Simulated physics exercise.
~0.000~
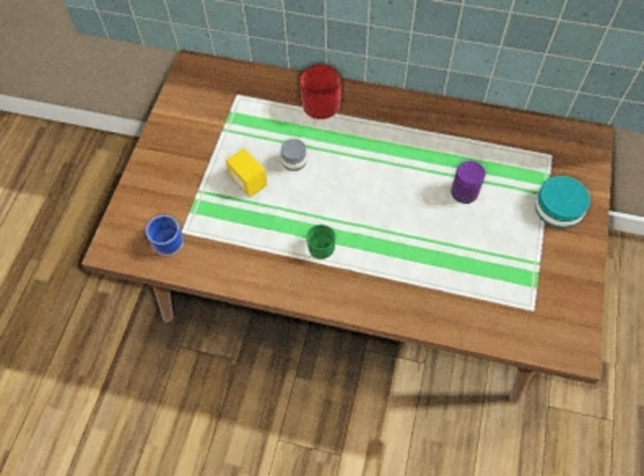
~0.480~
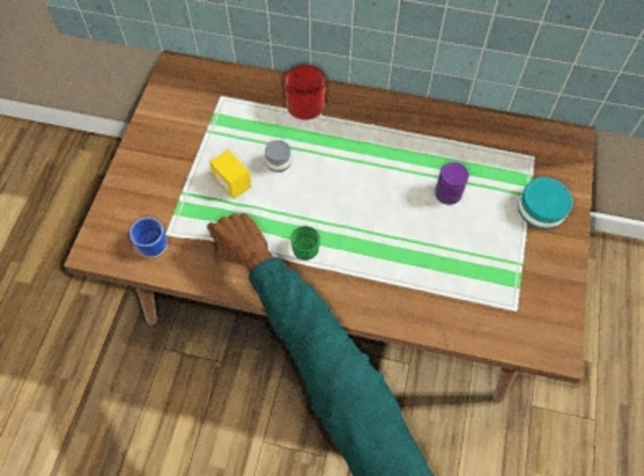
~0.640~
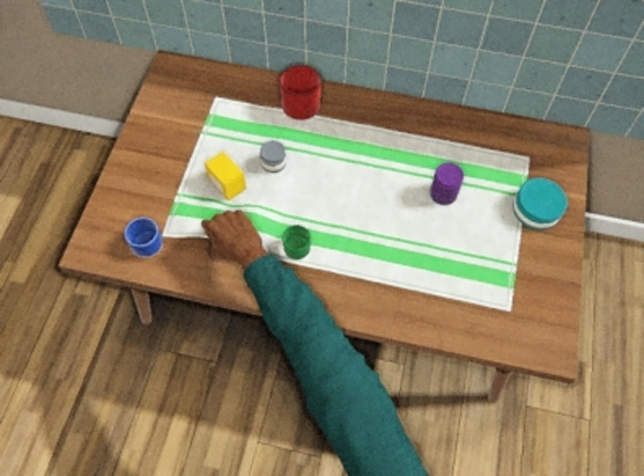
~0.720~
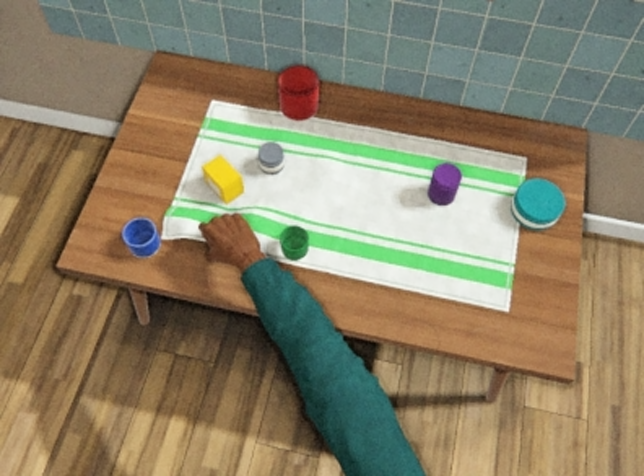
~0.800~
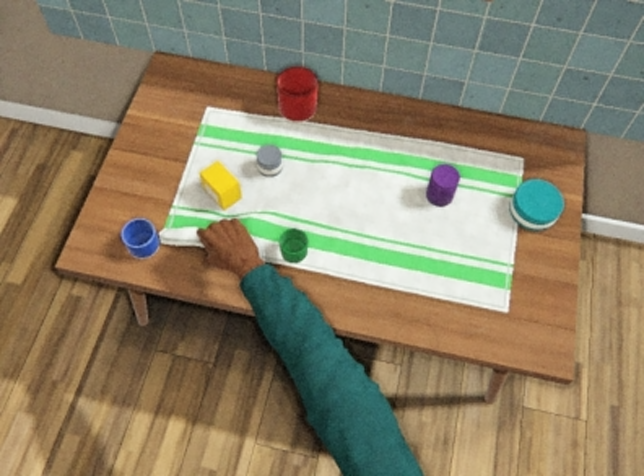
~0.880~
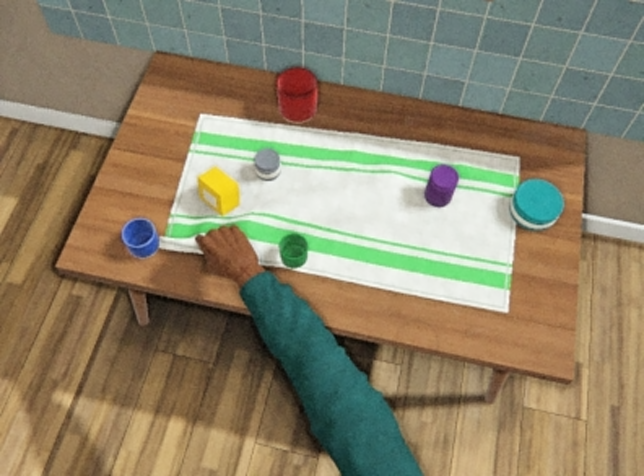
To begin with, a striped tea towel lies on a wooden table with a yellow box, grey canister and green mug among the things on it. A hand reaches in, grips the near left edge and drags the towel slightly towards the viewer, wrinkling it and shifting those three things a little.
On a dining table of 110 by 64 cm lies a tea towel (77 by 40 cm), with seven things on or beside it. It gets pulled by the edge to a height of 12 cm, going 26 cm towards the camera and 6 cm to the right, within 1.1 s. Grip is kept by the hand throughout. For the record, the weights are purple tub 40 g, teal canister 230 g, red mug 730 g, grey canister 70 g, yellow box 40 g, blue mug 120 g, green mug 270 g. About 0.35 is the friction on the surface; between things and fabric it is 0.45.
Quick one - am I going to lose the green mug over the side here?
Yes: Ends up off the surface.
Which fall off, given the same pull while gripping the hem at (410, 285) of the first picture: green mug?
Result - green mug is gone from the top.
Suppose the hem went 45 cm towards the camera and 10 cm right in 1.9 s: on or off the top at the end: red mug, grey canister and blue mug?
Result - red mug: Still on top, grey canister: Gone, blue mug: Still on top.
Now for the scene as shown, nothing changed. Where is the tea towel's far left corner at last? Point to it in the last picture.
(161, 224).
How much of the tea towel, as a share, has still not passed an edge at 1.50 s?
Some 85 per cent of it.
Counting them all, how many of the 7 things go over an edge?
Count recorded: 1.
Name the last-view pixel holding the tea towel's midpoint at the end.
Its centre lands at about (313, 257).
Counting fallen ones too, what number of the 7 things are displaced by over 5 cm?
That makes 4.
At 1.1 s, 100 % of the tea towel is still over the top; green mug 8 cm off its start, yellow box 13 cm off its start, grey canister 9 cm off its start.
At 1.3 s, 95 % of the tea towel is still over the top; green mug 15 cm off its start, yellow box 21 cm off its start, grey canister 18 cm off its start.
At 1.5 s, 85 % of the tea towel is still over the top; green mug over the edge, yellow box 29 cm off its start at (196, 289), grey canister 26 cm off its start at (227, 248).
At 1.7 s, 75 % of the tea towel is still over the top; green mug over the edge, yellow box 32 cm off its start, grey canister 31 cm off its start.
At 3.3 s, 75 % of the tea towel is still over the top; green mug over the edge, grey canister 32 cm off its start at (224, 272), yellow box on its side, 31 cm off its start at (196, 303), purple tub 16 cm off its start at (396, 216).
